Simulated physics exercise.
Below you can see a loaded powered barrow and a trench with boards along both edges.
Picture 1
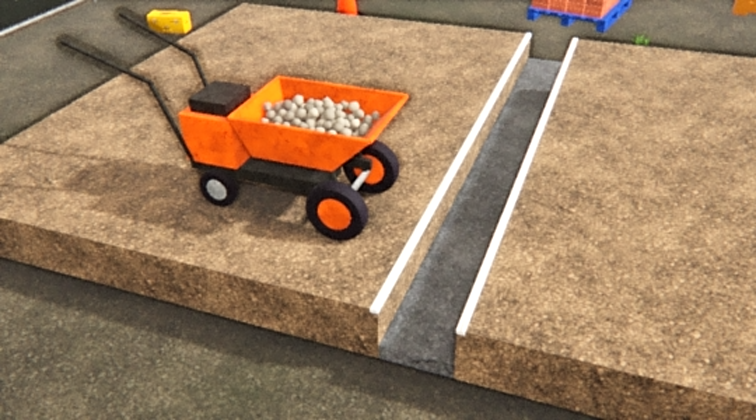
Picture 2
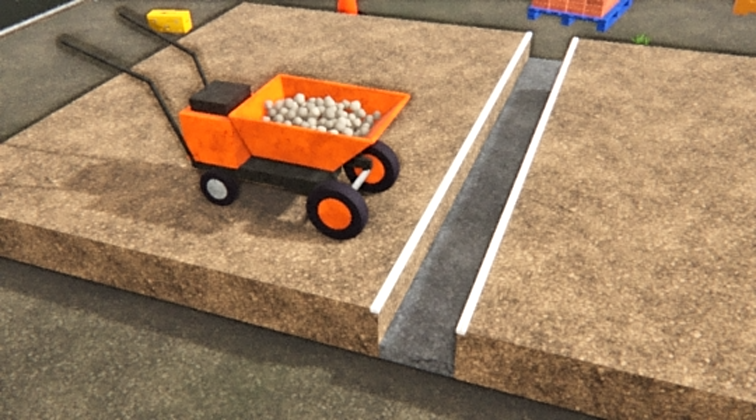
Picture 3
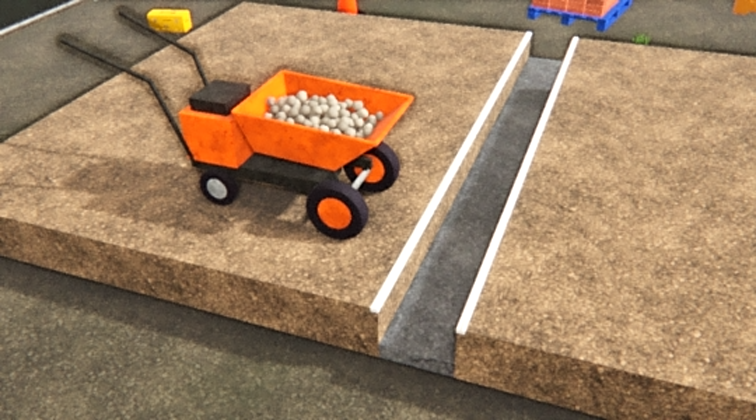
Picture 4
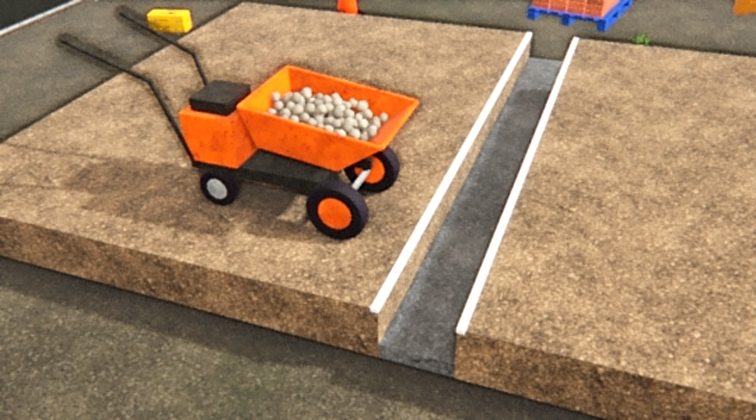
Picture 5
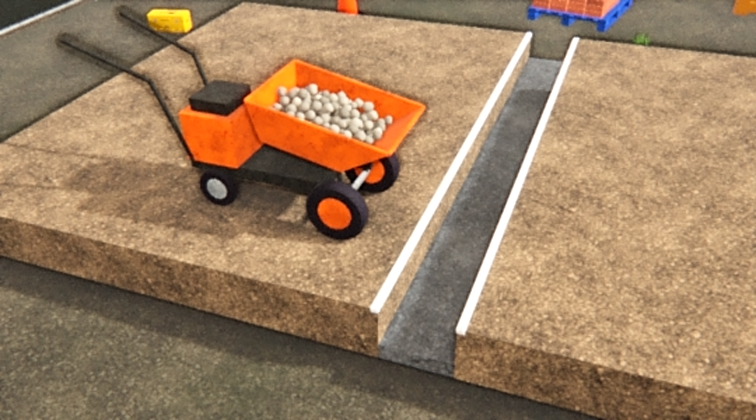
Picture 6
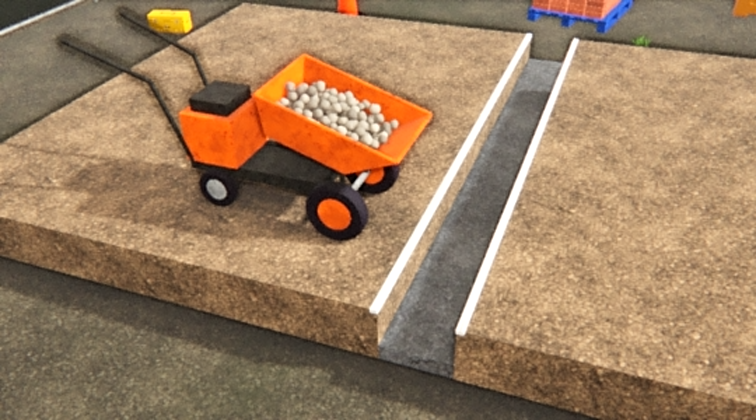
An orange powered barrow loaded with pale, rounded pebbles stands on a raised slab of brown earth, seen from above at an angle. Its black handles reach up to the left, while a grey-bottomed trench edged with white boards runs to its right, with stacked reddish blocks on a blue pallet behind. The skip gradually tilts forward toward the trench, its load still inside, while the wheels and camera stay still.
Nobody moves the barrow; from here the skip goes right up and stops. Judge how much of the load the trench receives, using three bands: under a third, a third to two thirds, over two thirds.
The trench receives over two thirds of the load.
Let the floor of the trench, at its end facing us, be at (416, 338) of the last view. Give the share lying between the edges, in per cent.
About 90 per cent.
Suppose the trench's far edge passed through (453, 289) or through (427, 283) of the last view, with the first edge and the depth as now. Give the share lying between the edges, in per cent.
Roughly 80 % first, 10 % second.
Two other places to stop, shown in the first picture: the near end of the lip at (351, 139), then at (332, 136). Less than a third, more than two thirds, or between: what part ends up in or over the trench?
At the first place the answer is more than two thirds, and at the second it is above two thirds.
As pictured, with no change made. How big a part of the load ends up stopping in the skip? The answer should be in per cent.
0 %, about.
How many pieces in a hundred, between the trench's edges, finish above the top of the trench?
Estimate: Around 0 %.
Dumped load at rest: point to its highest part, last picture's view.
In the last picture, the peak is close to (484, 244).
Just after the last frame, skip tipped steeply; every one in the skip.
A moment on, skip tipped right over; roughly two thirds in the skip; roughly a third in or heaped over the trench; just a few falling.
Further on, skip tipped right over; almost all in or heaped over the trench; just a few beyond it.
When it is over, skip tipped right over; almost all in or heaped over the trench; just a few beyond it.
